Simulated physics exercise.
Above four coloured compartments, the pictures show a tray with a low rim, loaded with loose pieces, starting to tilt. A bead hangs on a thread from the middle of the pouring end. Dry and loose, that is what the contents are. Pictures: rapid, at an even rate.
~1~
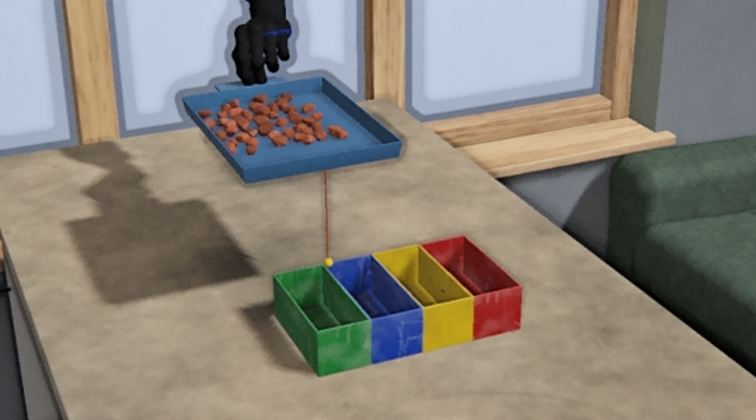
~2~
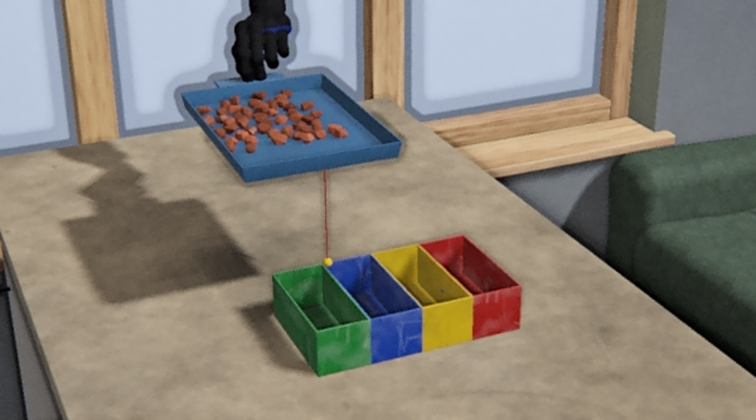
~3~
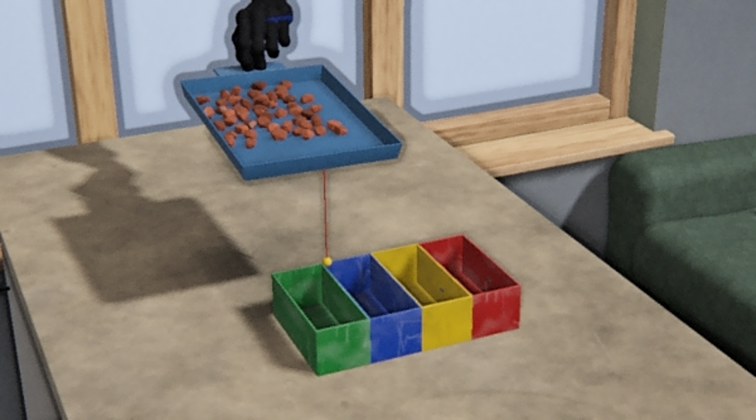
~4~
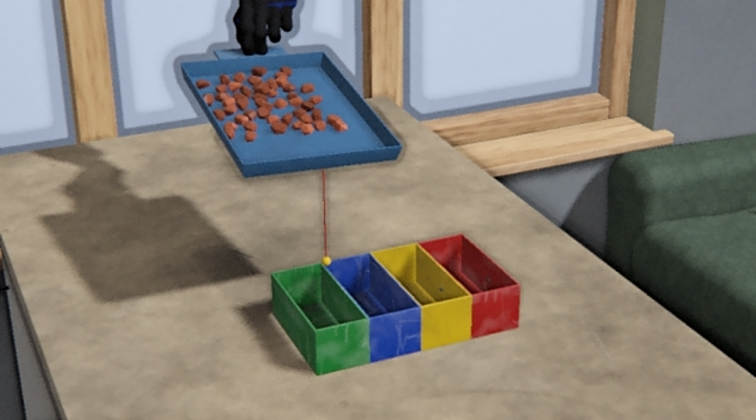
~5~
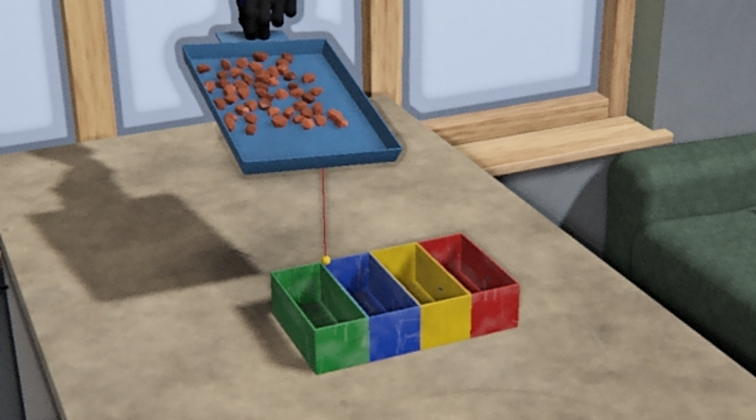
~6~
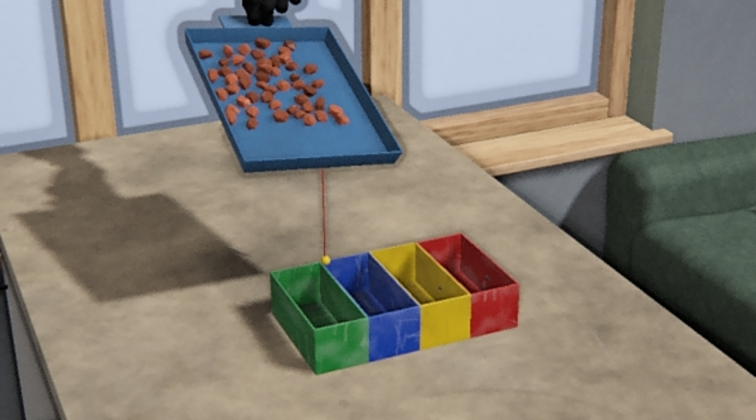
To begin with, a black hand holds a blue tray of loose reddish-brown pieces nearly level above green, blue, yellow and red compartments, a yellow bead hanging on a thread beneath its front edge. The hand then steadily raises the back, tilting the tray clearly forward, its right front corner lowest.
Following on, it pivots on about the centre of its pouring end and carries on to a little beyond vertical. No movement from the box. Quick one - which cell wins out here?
The yellow one wins out.
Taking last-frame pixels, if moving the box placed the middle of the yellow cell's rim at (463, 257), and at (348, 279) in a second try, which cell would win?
That blue cell first, red second.
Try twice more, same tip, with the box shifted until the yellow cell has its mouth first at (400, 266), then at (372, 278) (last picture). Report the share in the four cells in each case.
100 %, 100 %.
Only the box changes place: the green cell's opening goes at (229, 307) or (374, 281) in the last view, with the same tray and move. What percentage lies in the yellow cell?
About 10 and 0 per cent respectively.
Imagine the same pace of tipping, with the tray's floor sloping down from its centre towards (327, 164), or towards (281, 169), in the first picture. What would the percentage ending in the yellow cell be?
Shares: About 20 in a hundred, then about 0 in a hundred.
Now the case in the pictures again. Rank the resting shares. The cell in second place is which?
Second position is held by the blue cell.
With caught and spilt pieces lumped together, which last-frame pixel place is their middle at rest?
Somewhere around (405, 310) in the last picture.
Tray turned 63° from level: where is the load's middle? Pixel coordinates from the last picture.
The load is centred near (359, 144).
Just after the last frame, tray tipped steeply; every one on the tray.
A moment on, tray tipped past a quarter turn; roughly half on the tray; roughly a quarter in the yellow cell; about a tenth in the blue cell; about a tenth in the red cell; just a few in the green cell; about a tenth falling or outside the box.
Further on, tray tipped past a quarter turn; roughly half in the yellow cell; roughly a third in the blue cell; about a tenth in the green cell; about a tenth in the red cell; just a few falling or outside the box.
When it is over, tray tipped past a quarter turn; roughly half in the yellow cell; roughly a third in the blue cell; about a tenth in the green cell; about a tenth in the red cell; just a few outside the box.
